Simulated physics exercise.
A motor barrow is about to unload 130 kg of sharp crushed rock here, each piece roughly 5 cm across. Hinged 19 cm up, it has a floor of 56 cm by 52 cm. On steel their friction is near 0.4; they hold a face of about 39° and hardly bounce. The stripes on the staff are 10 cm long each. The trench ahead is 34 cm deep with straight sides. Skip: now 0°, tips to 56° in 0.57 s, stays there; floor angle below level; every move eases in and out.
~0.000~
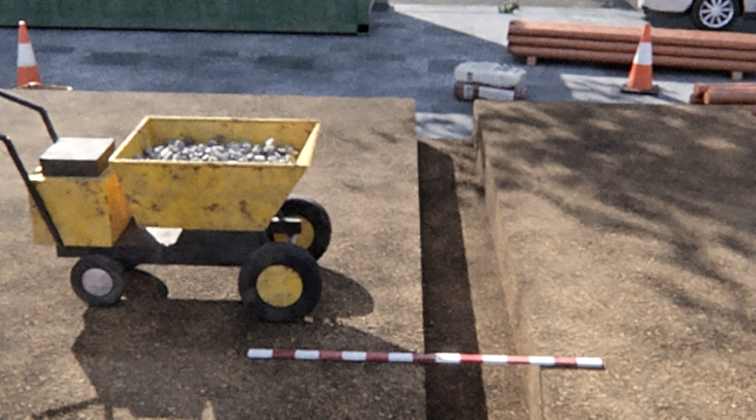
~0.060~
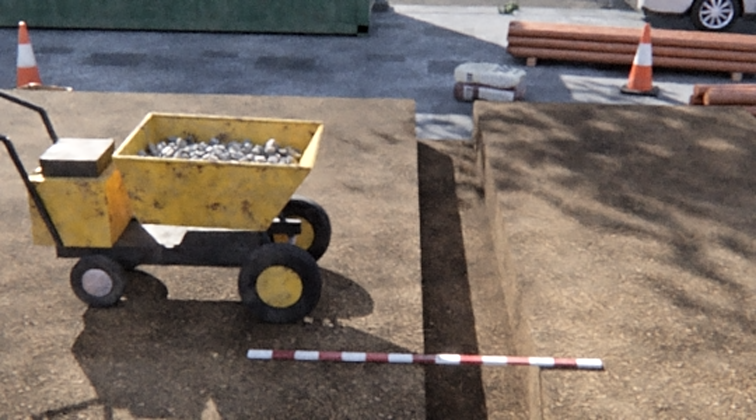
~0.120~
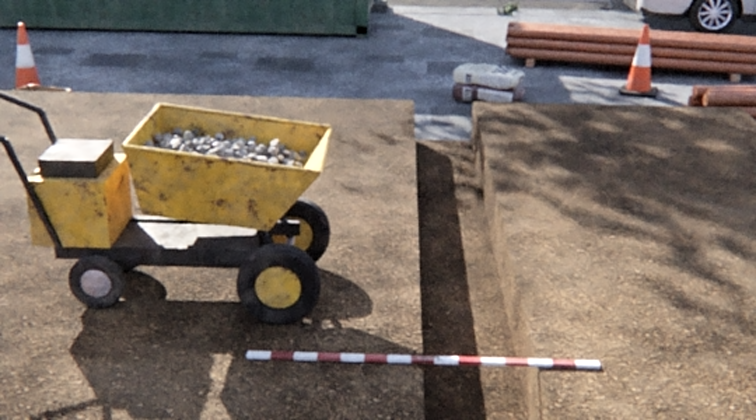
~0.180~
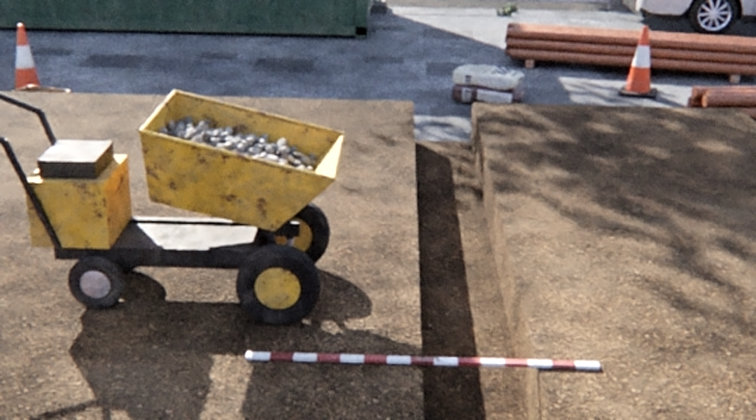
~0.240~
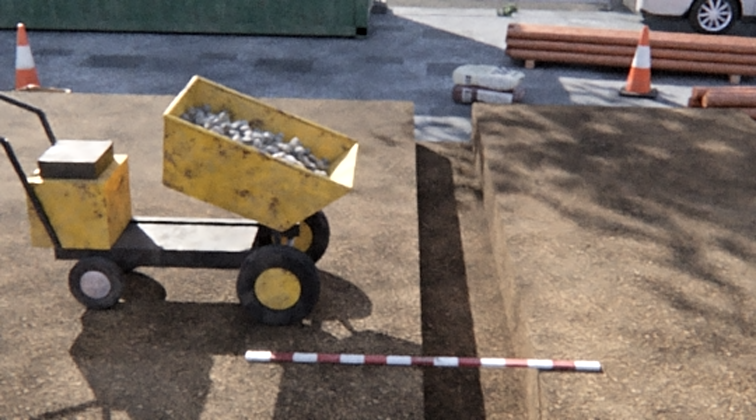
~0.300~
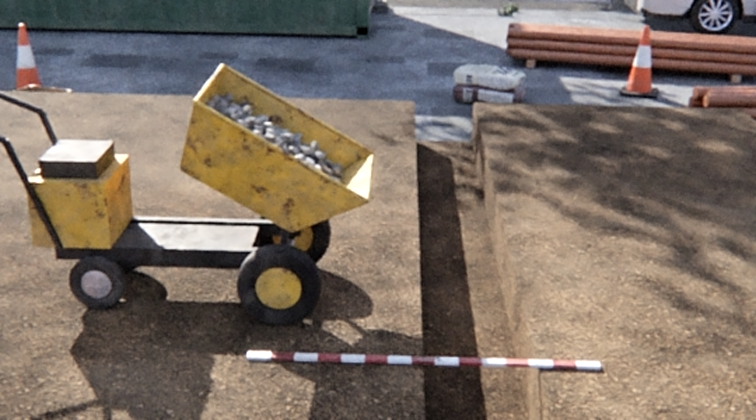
Yellow motor barrow standing beside a narrow trench, its skip of grey stones tilting steadily forward to the right, rear end rising.
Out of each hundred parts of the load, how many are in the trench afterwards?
About 31 out of 100.
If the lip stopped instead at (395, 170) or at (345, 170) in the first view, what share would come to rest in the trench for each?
I'd expect close to 10 per cent at the first and 30 per cent at the second.
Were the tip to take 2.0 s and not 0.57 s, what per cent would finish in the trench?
That works out at about 0 in a hundred.
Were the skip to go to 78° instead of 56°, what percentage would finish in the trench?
It comes out at about 95 percent.
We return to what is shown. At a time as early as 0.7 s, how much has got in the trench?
By that moment, roughly 0 per cent of the load.
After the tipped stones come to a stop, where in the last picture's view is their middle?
The middle should be near (482, 361).
After 0.4 s the floor is at 48°; 100 % in the skip; the foremost stones are at (361, 207).
After 0.7 s the floor is at 56°; 98 % in the skip, 1 % short of the trench, 1 % in the trench; the foremost stones are at (431, 236).
After 1.0 s the floor is at 56°; 73 % in the skip, 3 % short of the trench, 25 % in the trench; the foremost stones are at (519, 335).
After 3.0 s the floor is at 56°; 68 % in the skip, 1 % short of the trench, 31 % in the trench; the foremost stones are at (539, 348).
